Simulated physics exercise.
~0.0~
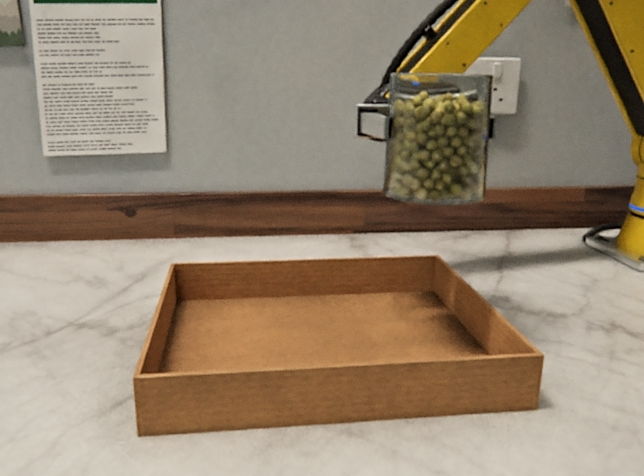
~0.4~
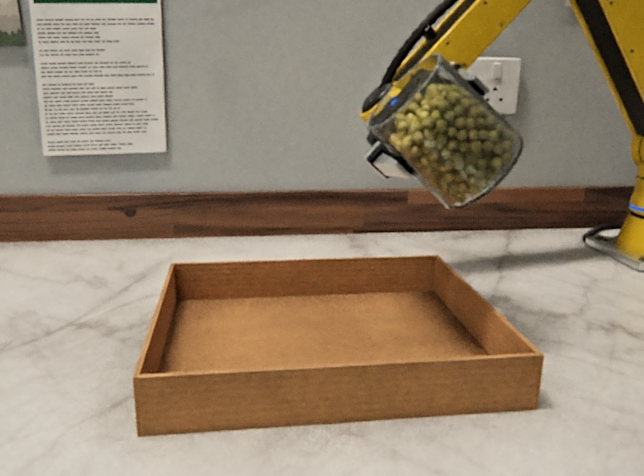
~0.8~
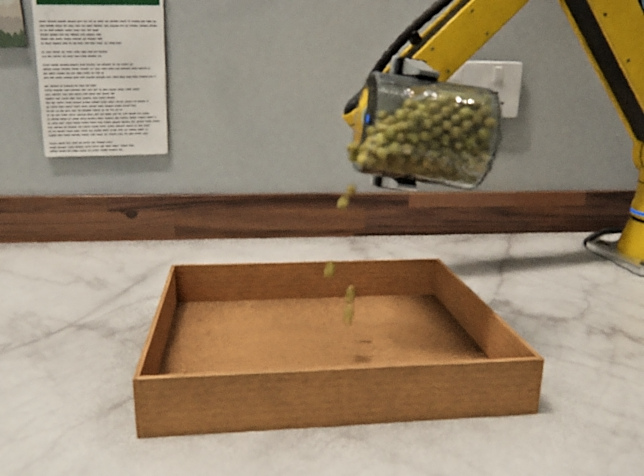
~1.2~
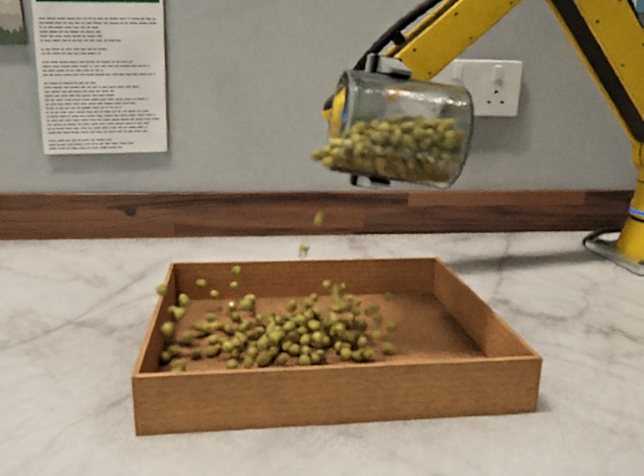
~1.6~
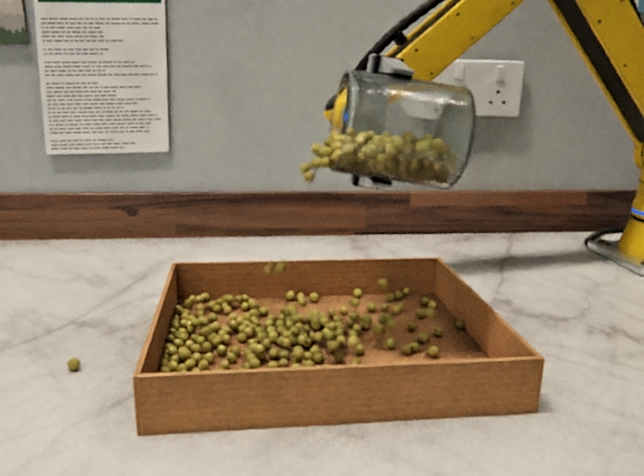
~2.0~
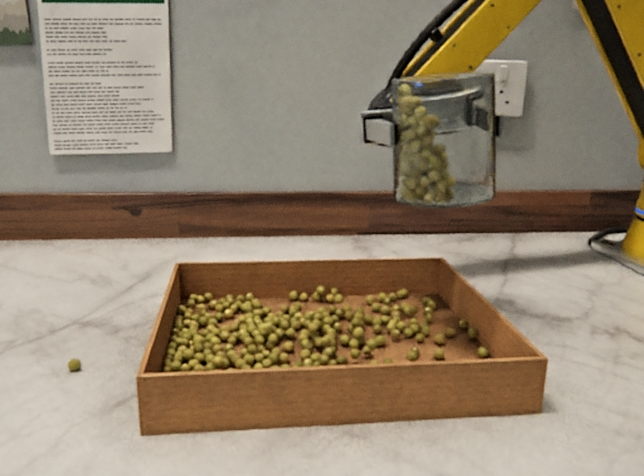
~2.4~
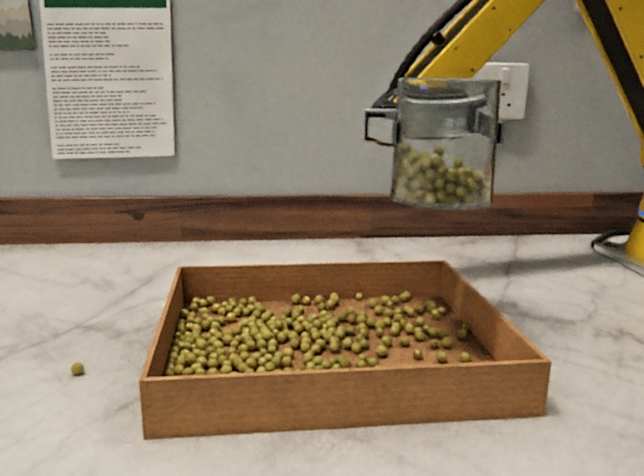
The footage shows a yellow robot arm tipping a clear tumbler of green beads over a wooden tray on a marble-patterned table top, spilling many of them, then turning it upright, leaving most beads in the tray, some in the tumbler and one on the table at left.
